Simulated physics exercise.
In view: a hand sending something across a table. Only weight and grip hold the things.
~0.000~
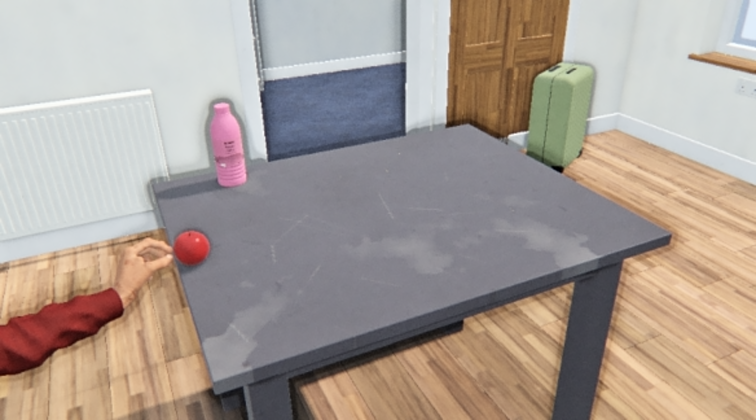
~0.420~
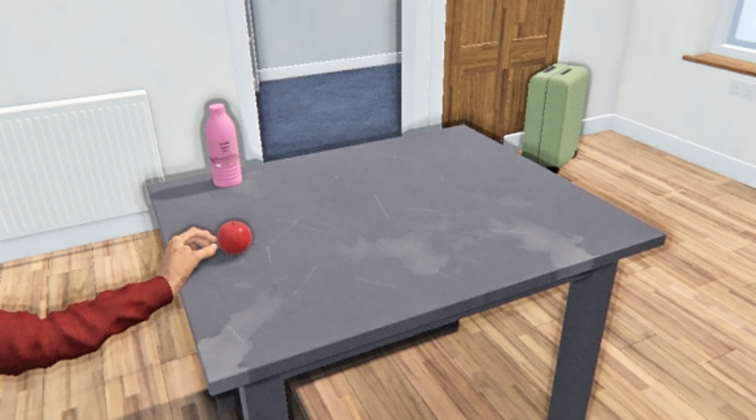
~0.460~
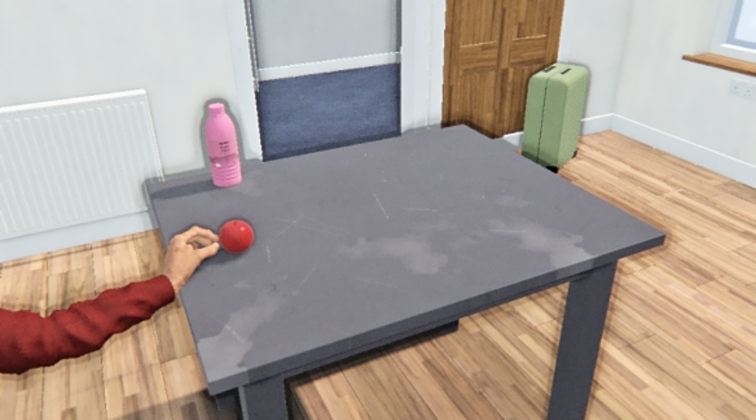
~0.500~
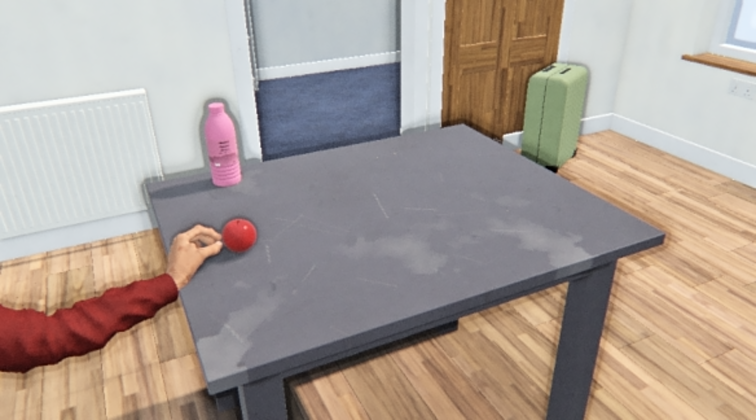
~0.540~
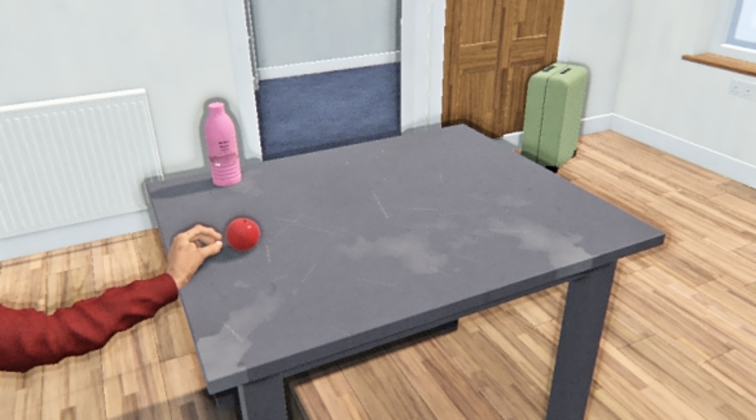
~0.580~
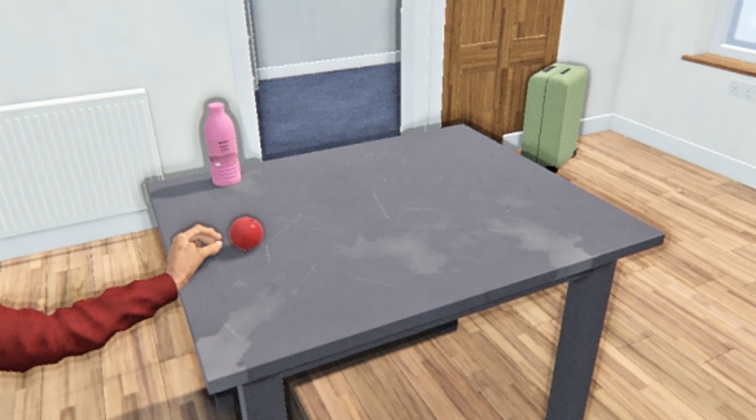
We see a hand in a red sleeve move a red apple rightward from the left edge of a gray table, near a pink bottle; the hand then stays still while the apple shifts slightly farther right, away from the fingers.
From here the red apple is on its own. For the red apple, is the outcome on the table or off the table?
The red apple remains on top.
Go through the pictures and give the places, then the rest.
Under the hand; red apple (191, 249), in the first picture.
Under the hand; red apple (235, 238), in the second picture.
Under the hand; red apple (236, 237), in the third picture.
Red apple (239, 236), in the fourth picture.
Red apple (243, 235), in the fifth picture.
Red apple (247, 234) shifted a little, in the sixth picture.
After 0.78 s, red apple shifted about its own width near (263, 230).
After 0.98 s, red apple shifted about its own width near (276, 227).
After 1.28 s, red apple shifted well along near (293, 223).
After 1.68 s, red apple shifted well along near (306, 220).
In the end (2.4 s), moved from the start, red apple. At the end, from the last picture's camera, red apple near (310, 219).
